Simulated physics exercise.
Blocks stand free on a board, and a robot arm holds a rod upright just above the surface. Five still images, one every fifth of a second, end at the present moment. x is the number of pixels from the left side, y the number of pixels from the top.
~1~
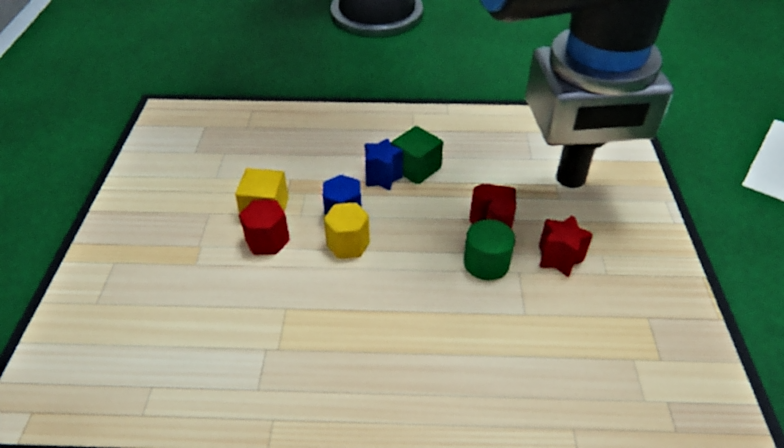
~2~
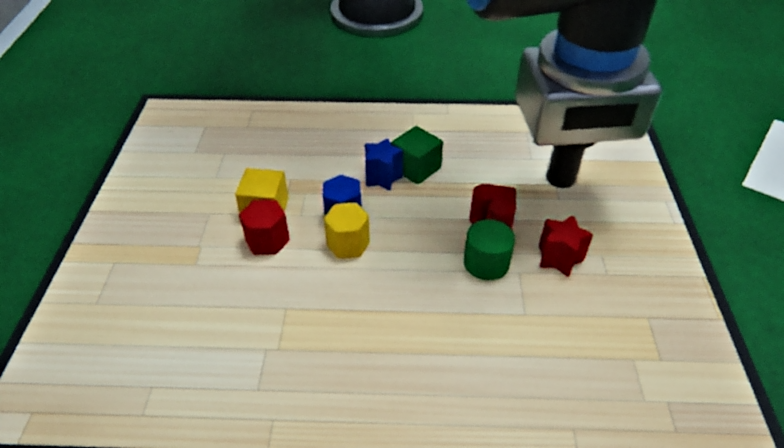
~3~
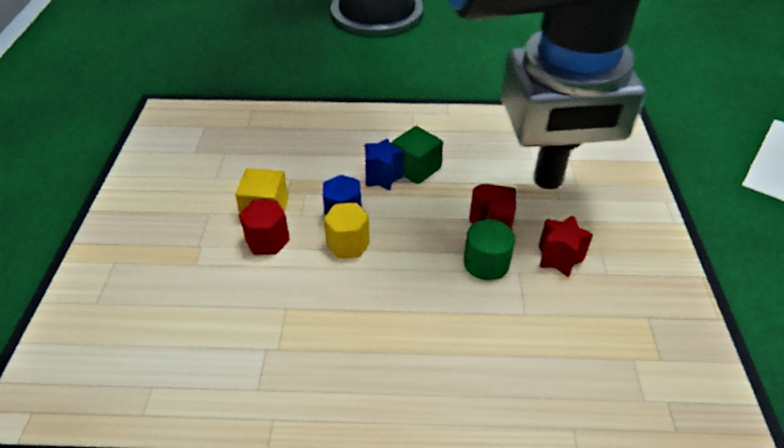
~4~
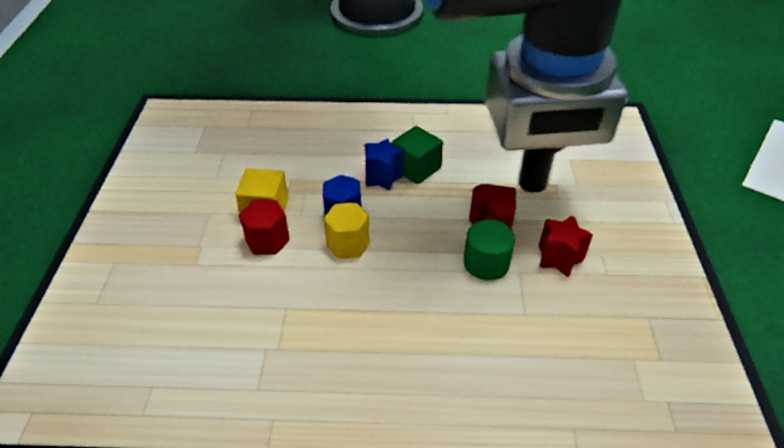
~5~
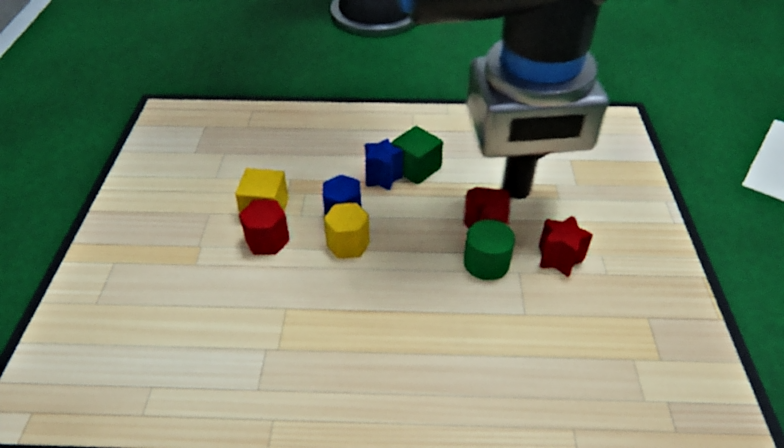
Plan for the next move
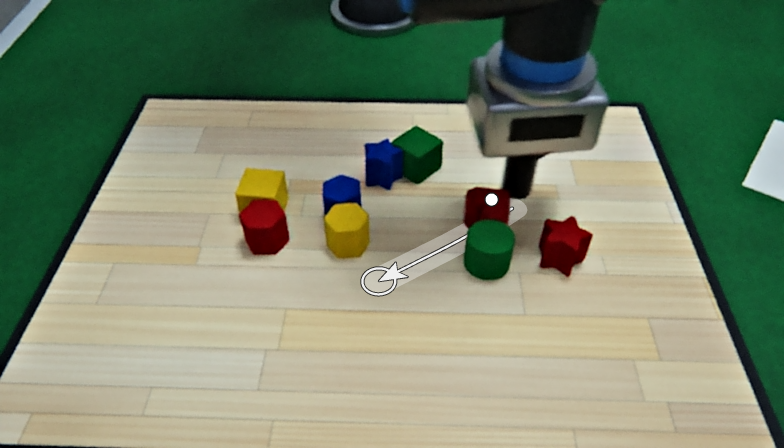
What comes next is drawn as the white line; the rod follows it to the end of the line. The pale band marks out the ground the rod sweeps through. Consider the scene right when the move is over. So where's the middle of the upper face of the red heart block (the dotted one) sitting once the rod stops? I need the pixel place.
My estimate: (339, 255).
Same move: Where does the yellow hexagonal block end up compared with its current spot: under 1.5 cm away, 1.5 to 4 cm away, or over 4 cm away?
Offset: Below 1.5 cm.
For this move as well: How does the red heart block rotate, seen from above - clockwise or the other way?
Looking from above, the answer is clockwise.
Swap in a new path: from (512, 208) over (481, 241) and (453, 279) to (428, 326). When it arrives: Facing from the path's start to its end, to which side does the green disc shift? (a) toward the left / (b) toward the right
The correct letter is a.
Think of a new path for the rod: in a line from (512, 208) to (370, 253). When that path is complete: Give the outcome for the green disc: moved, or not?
By the end it has moved.
Path on the board, from (512, 208) through (473, 233) and (428, 257) to (379, 281); the dot is on the red heart block.
What follows on the original path. One third of the way, rod at (475, 214); green disc at (481, 245); red heart block at (445, 218), turned 45° clockwise.
Two thirds of the way, rod at (427, 239); green disc at (481, 245); red heart block at (393, 237), turned 70° clockwise.
At the end, rod at (378, 263); yellow hexagonal block in place; green disc at (481, 245); red heart block at (339, 255), turned 90° clockwise.
